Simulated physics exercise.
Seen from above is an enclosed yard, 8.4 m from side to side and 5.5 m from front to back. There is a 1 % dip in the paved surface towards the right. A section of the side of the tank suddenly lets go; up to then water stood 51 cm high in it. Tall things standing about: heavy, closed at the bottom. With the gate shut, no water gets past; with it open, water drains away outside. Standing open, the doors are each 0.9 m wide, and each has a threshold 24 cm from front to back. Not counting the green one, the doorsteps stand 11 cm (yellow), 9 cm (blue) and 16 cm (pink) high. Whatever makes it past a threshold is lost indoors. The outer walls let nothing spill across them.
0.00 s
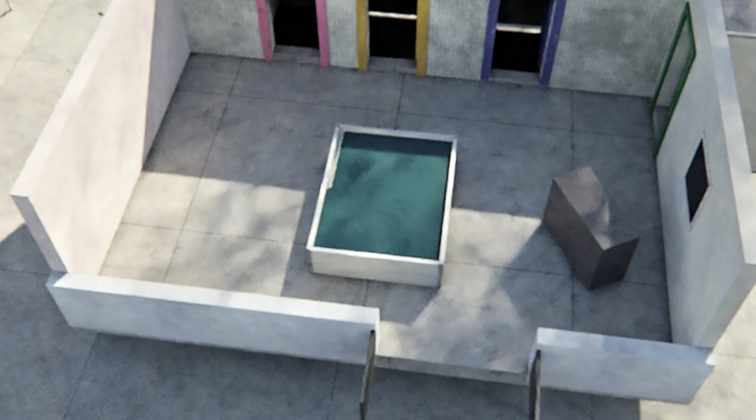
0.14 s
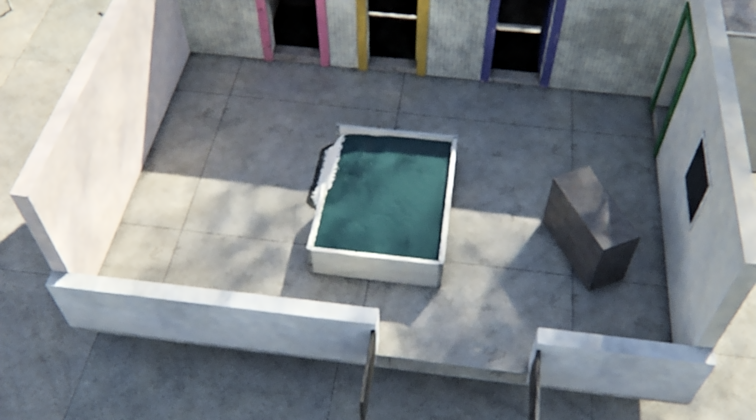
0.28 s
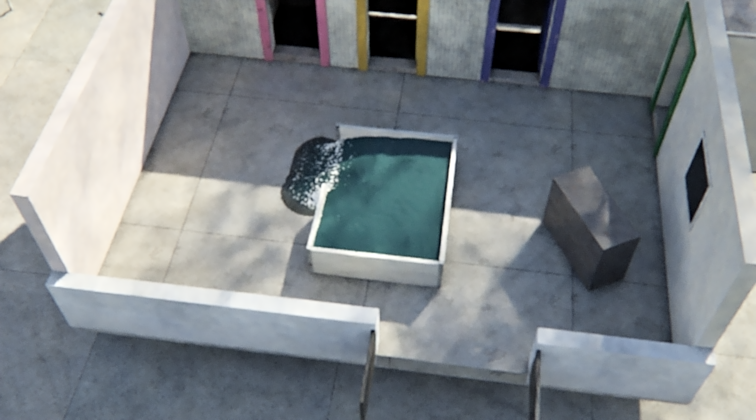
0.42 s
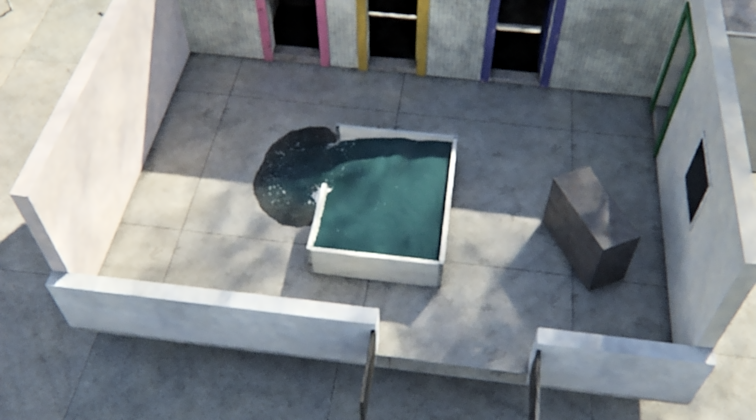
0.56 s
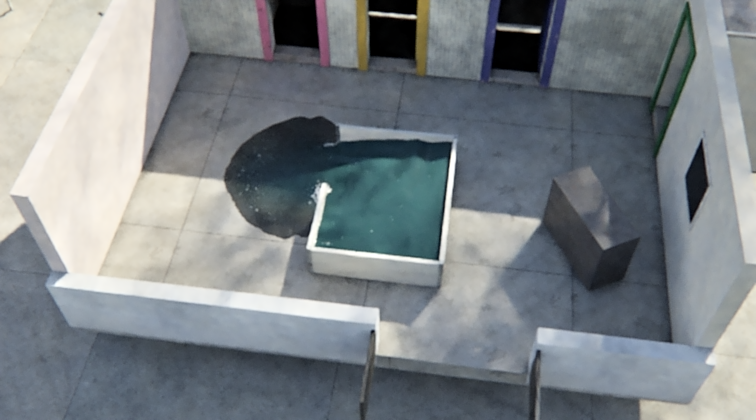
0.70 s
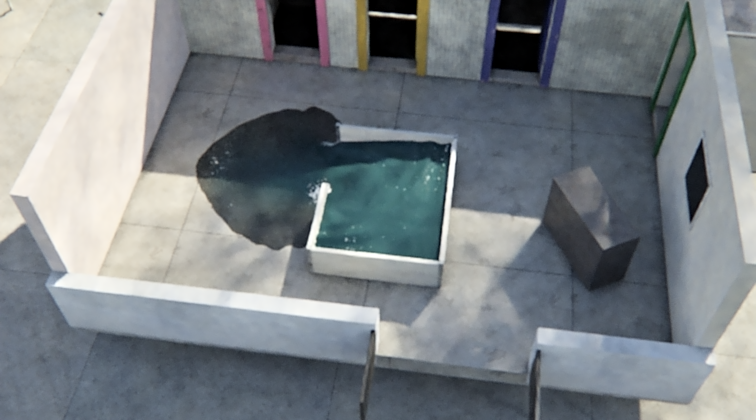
In a walled yard with pink, yellow, blue and green doorways, part of the left side of a tank of green water gives way, and water pours out, spreading leftward across the paving in a widening dark, rounded pool.
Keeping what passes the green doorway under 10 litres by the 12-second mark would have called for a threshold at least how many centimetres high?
It would have called for about 7 cm.
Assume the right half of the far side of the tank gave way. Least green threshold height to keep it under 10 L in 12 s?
In that case you'd want it roughly 17 cm high.
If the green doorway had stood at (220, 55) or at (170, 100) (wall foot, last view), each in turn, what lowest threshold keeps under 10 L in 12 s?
In turn: About 22 cm, about 16 cm.
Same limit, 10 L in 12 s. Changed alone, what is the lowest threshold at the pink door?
Pink - roughly 8.5 cm.
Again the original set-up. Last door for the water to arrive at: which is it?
Answer: Green.
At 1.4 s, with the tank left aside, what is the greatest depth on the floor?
Roughly 30 cm.
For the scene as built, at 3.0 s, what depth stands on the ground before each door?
Centimetres: Yellow = 0, blue = 0, pink = 7, green = 0.
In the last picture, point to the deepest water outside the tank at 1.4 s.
(333, 159).
After 1.4 s water covers 20 % of the floor, deepest (30 cm) near (333, 159); it has not reached the green door.
After 3.0 s water covers 30 % of the floor, deepest (28 cm) near (182, 74); it has not reached the green door.
After 12.0 s water covers 95 % of the floor, deepest (11 cm) near (660, 278); 8 cm at the green door, 0 litres in over its 18 cm threshold.
At the green door as built, the water arrived by 7.6 s and peaked near 10 cm at 8.8 s.
With a threshold of 6.5 cm, 15 litres would have come in within the 12 s; with 9 cm, 1 litre. So under 10 litres takes about 7 cm.
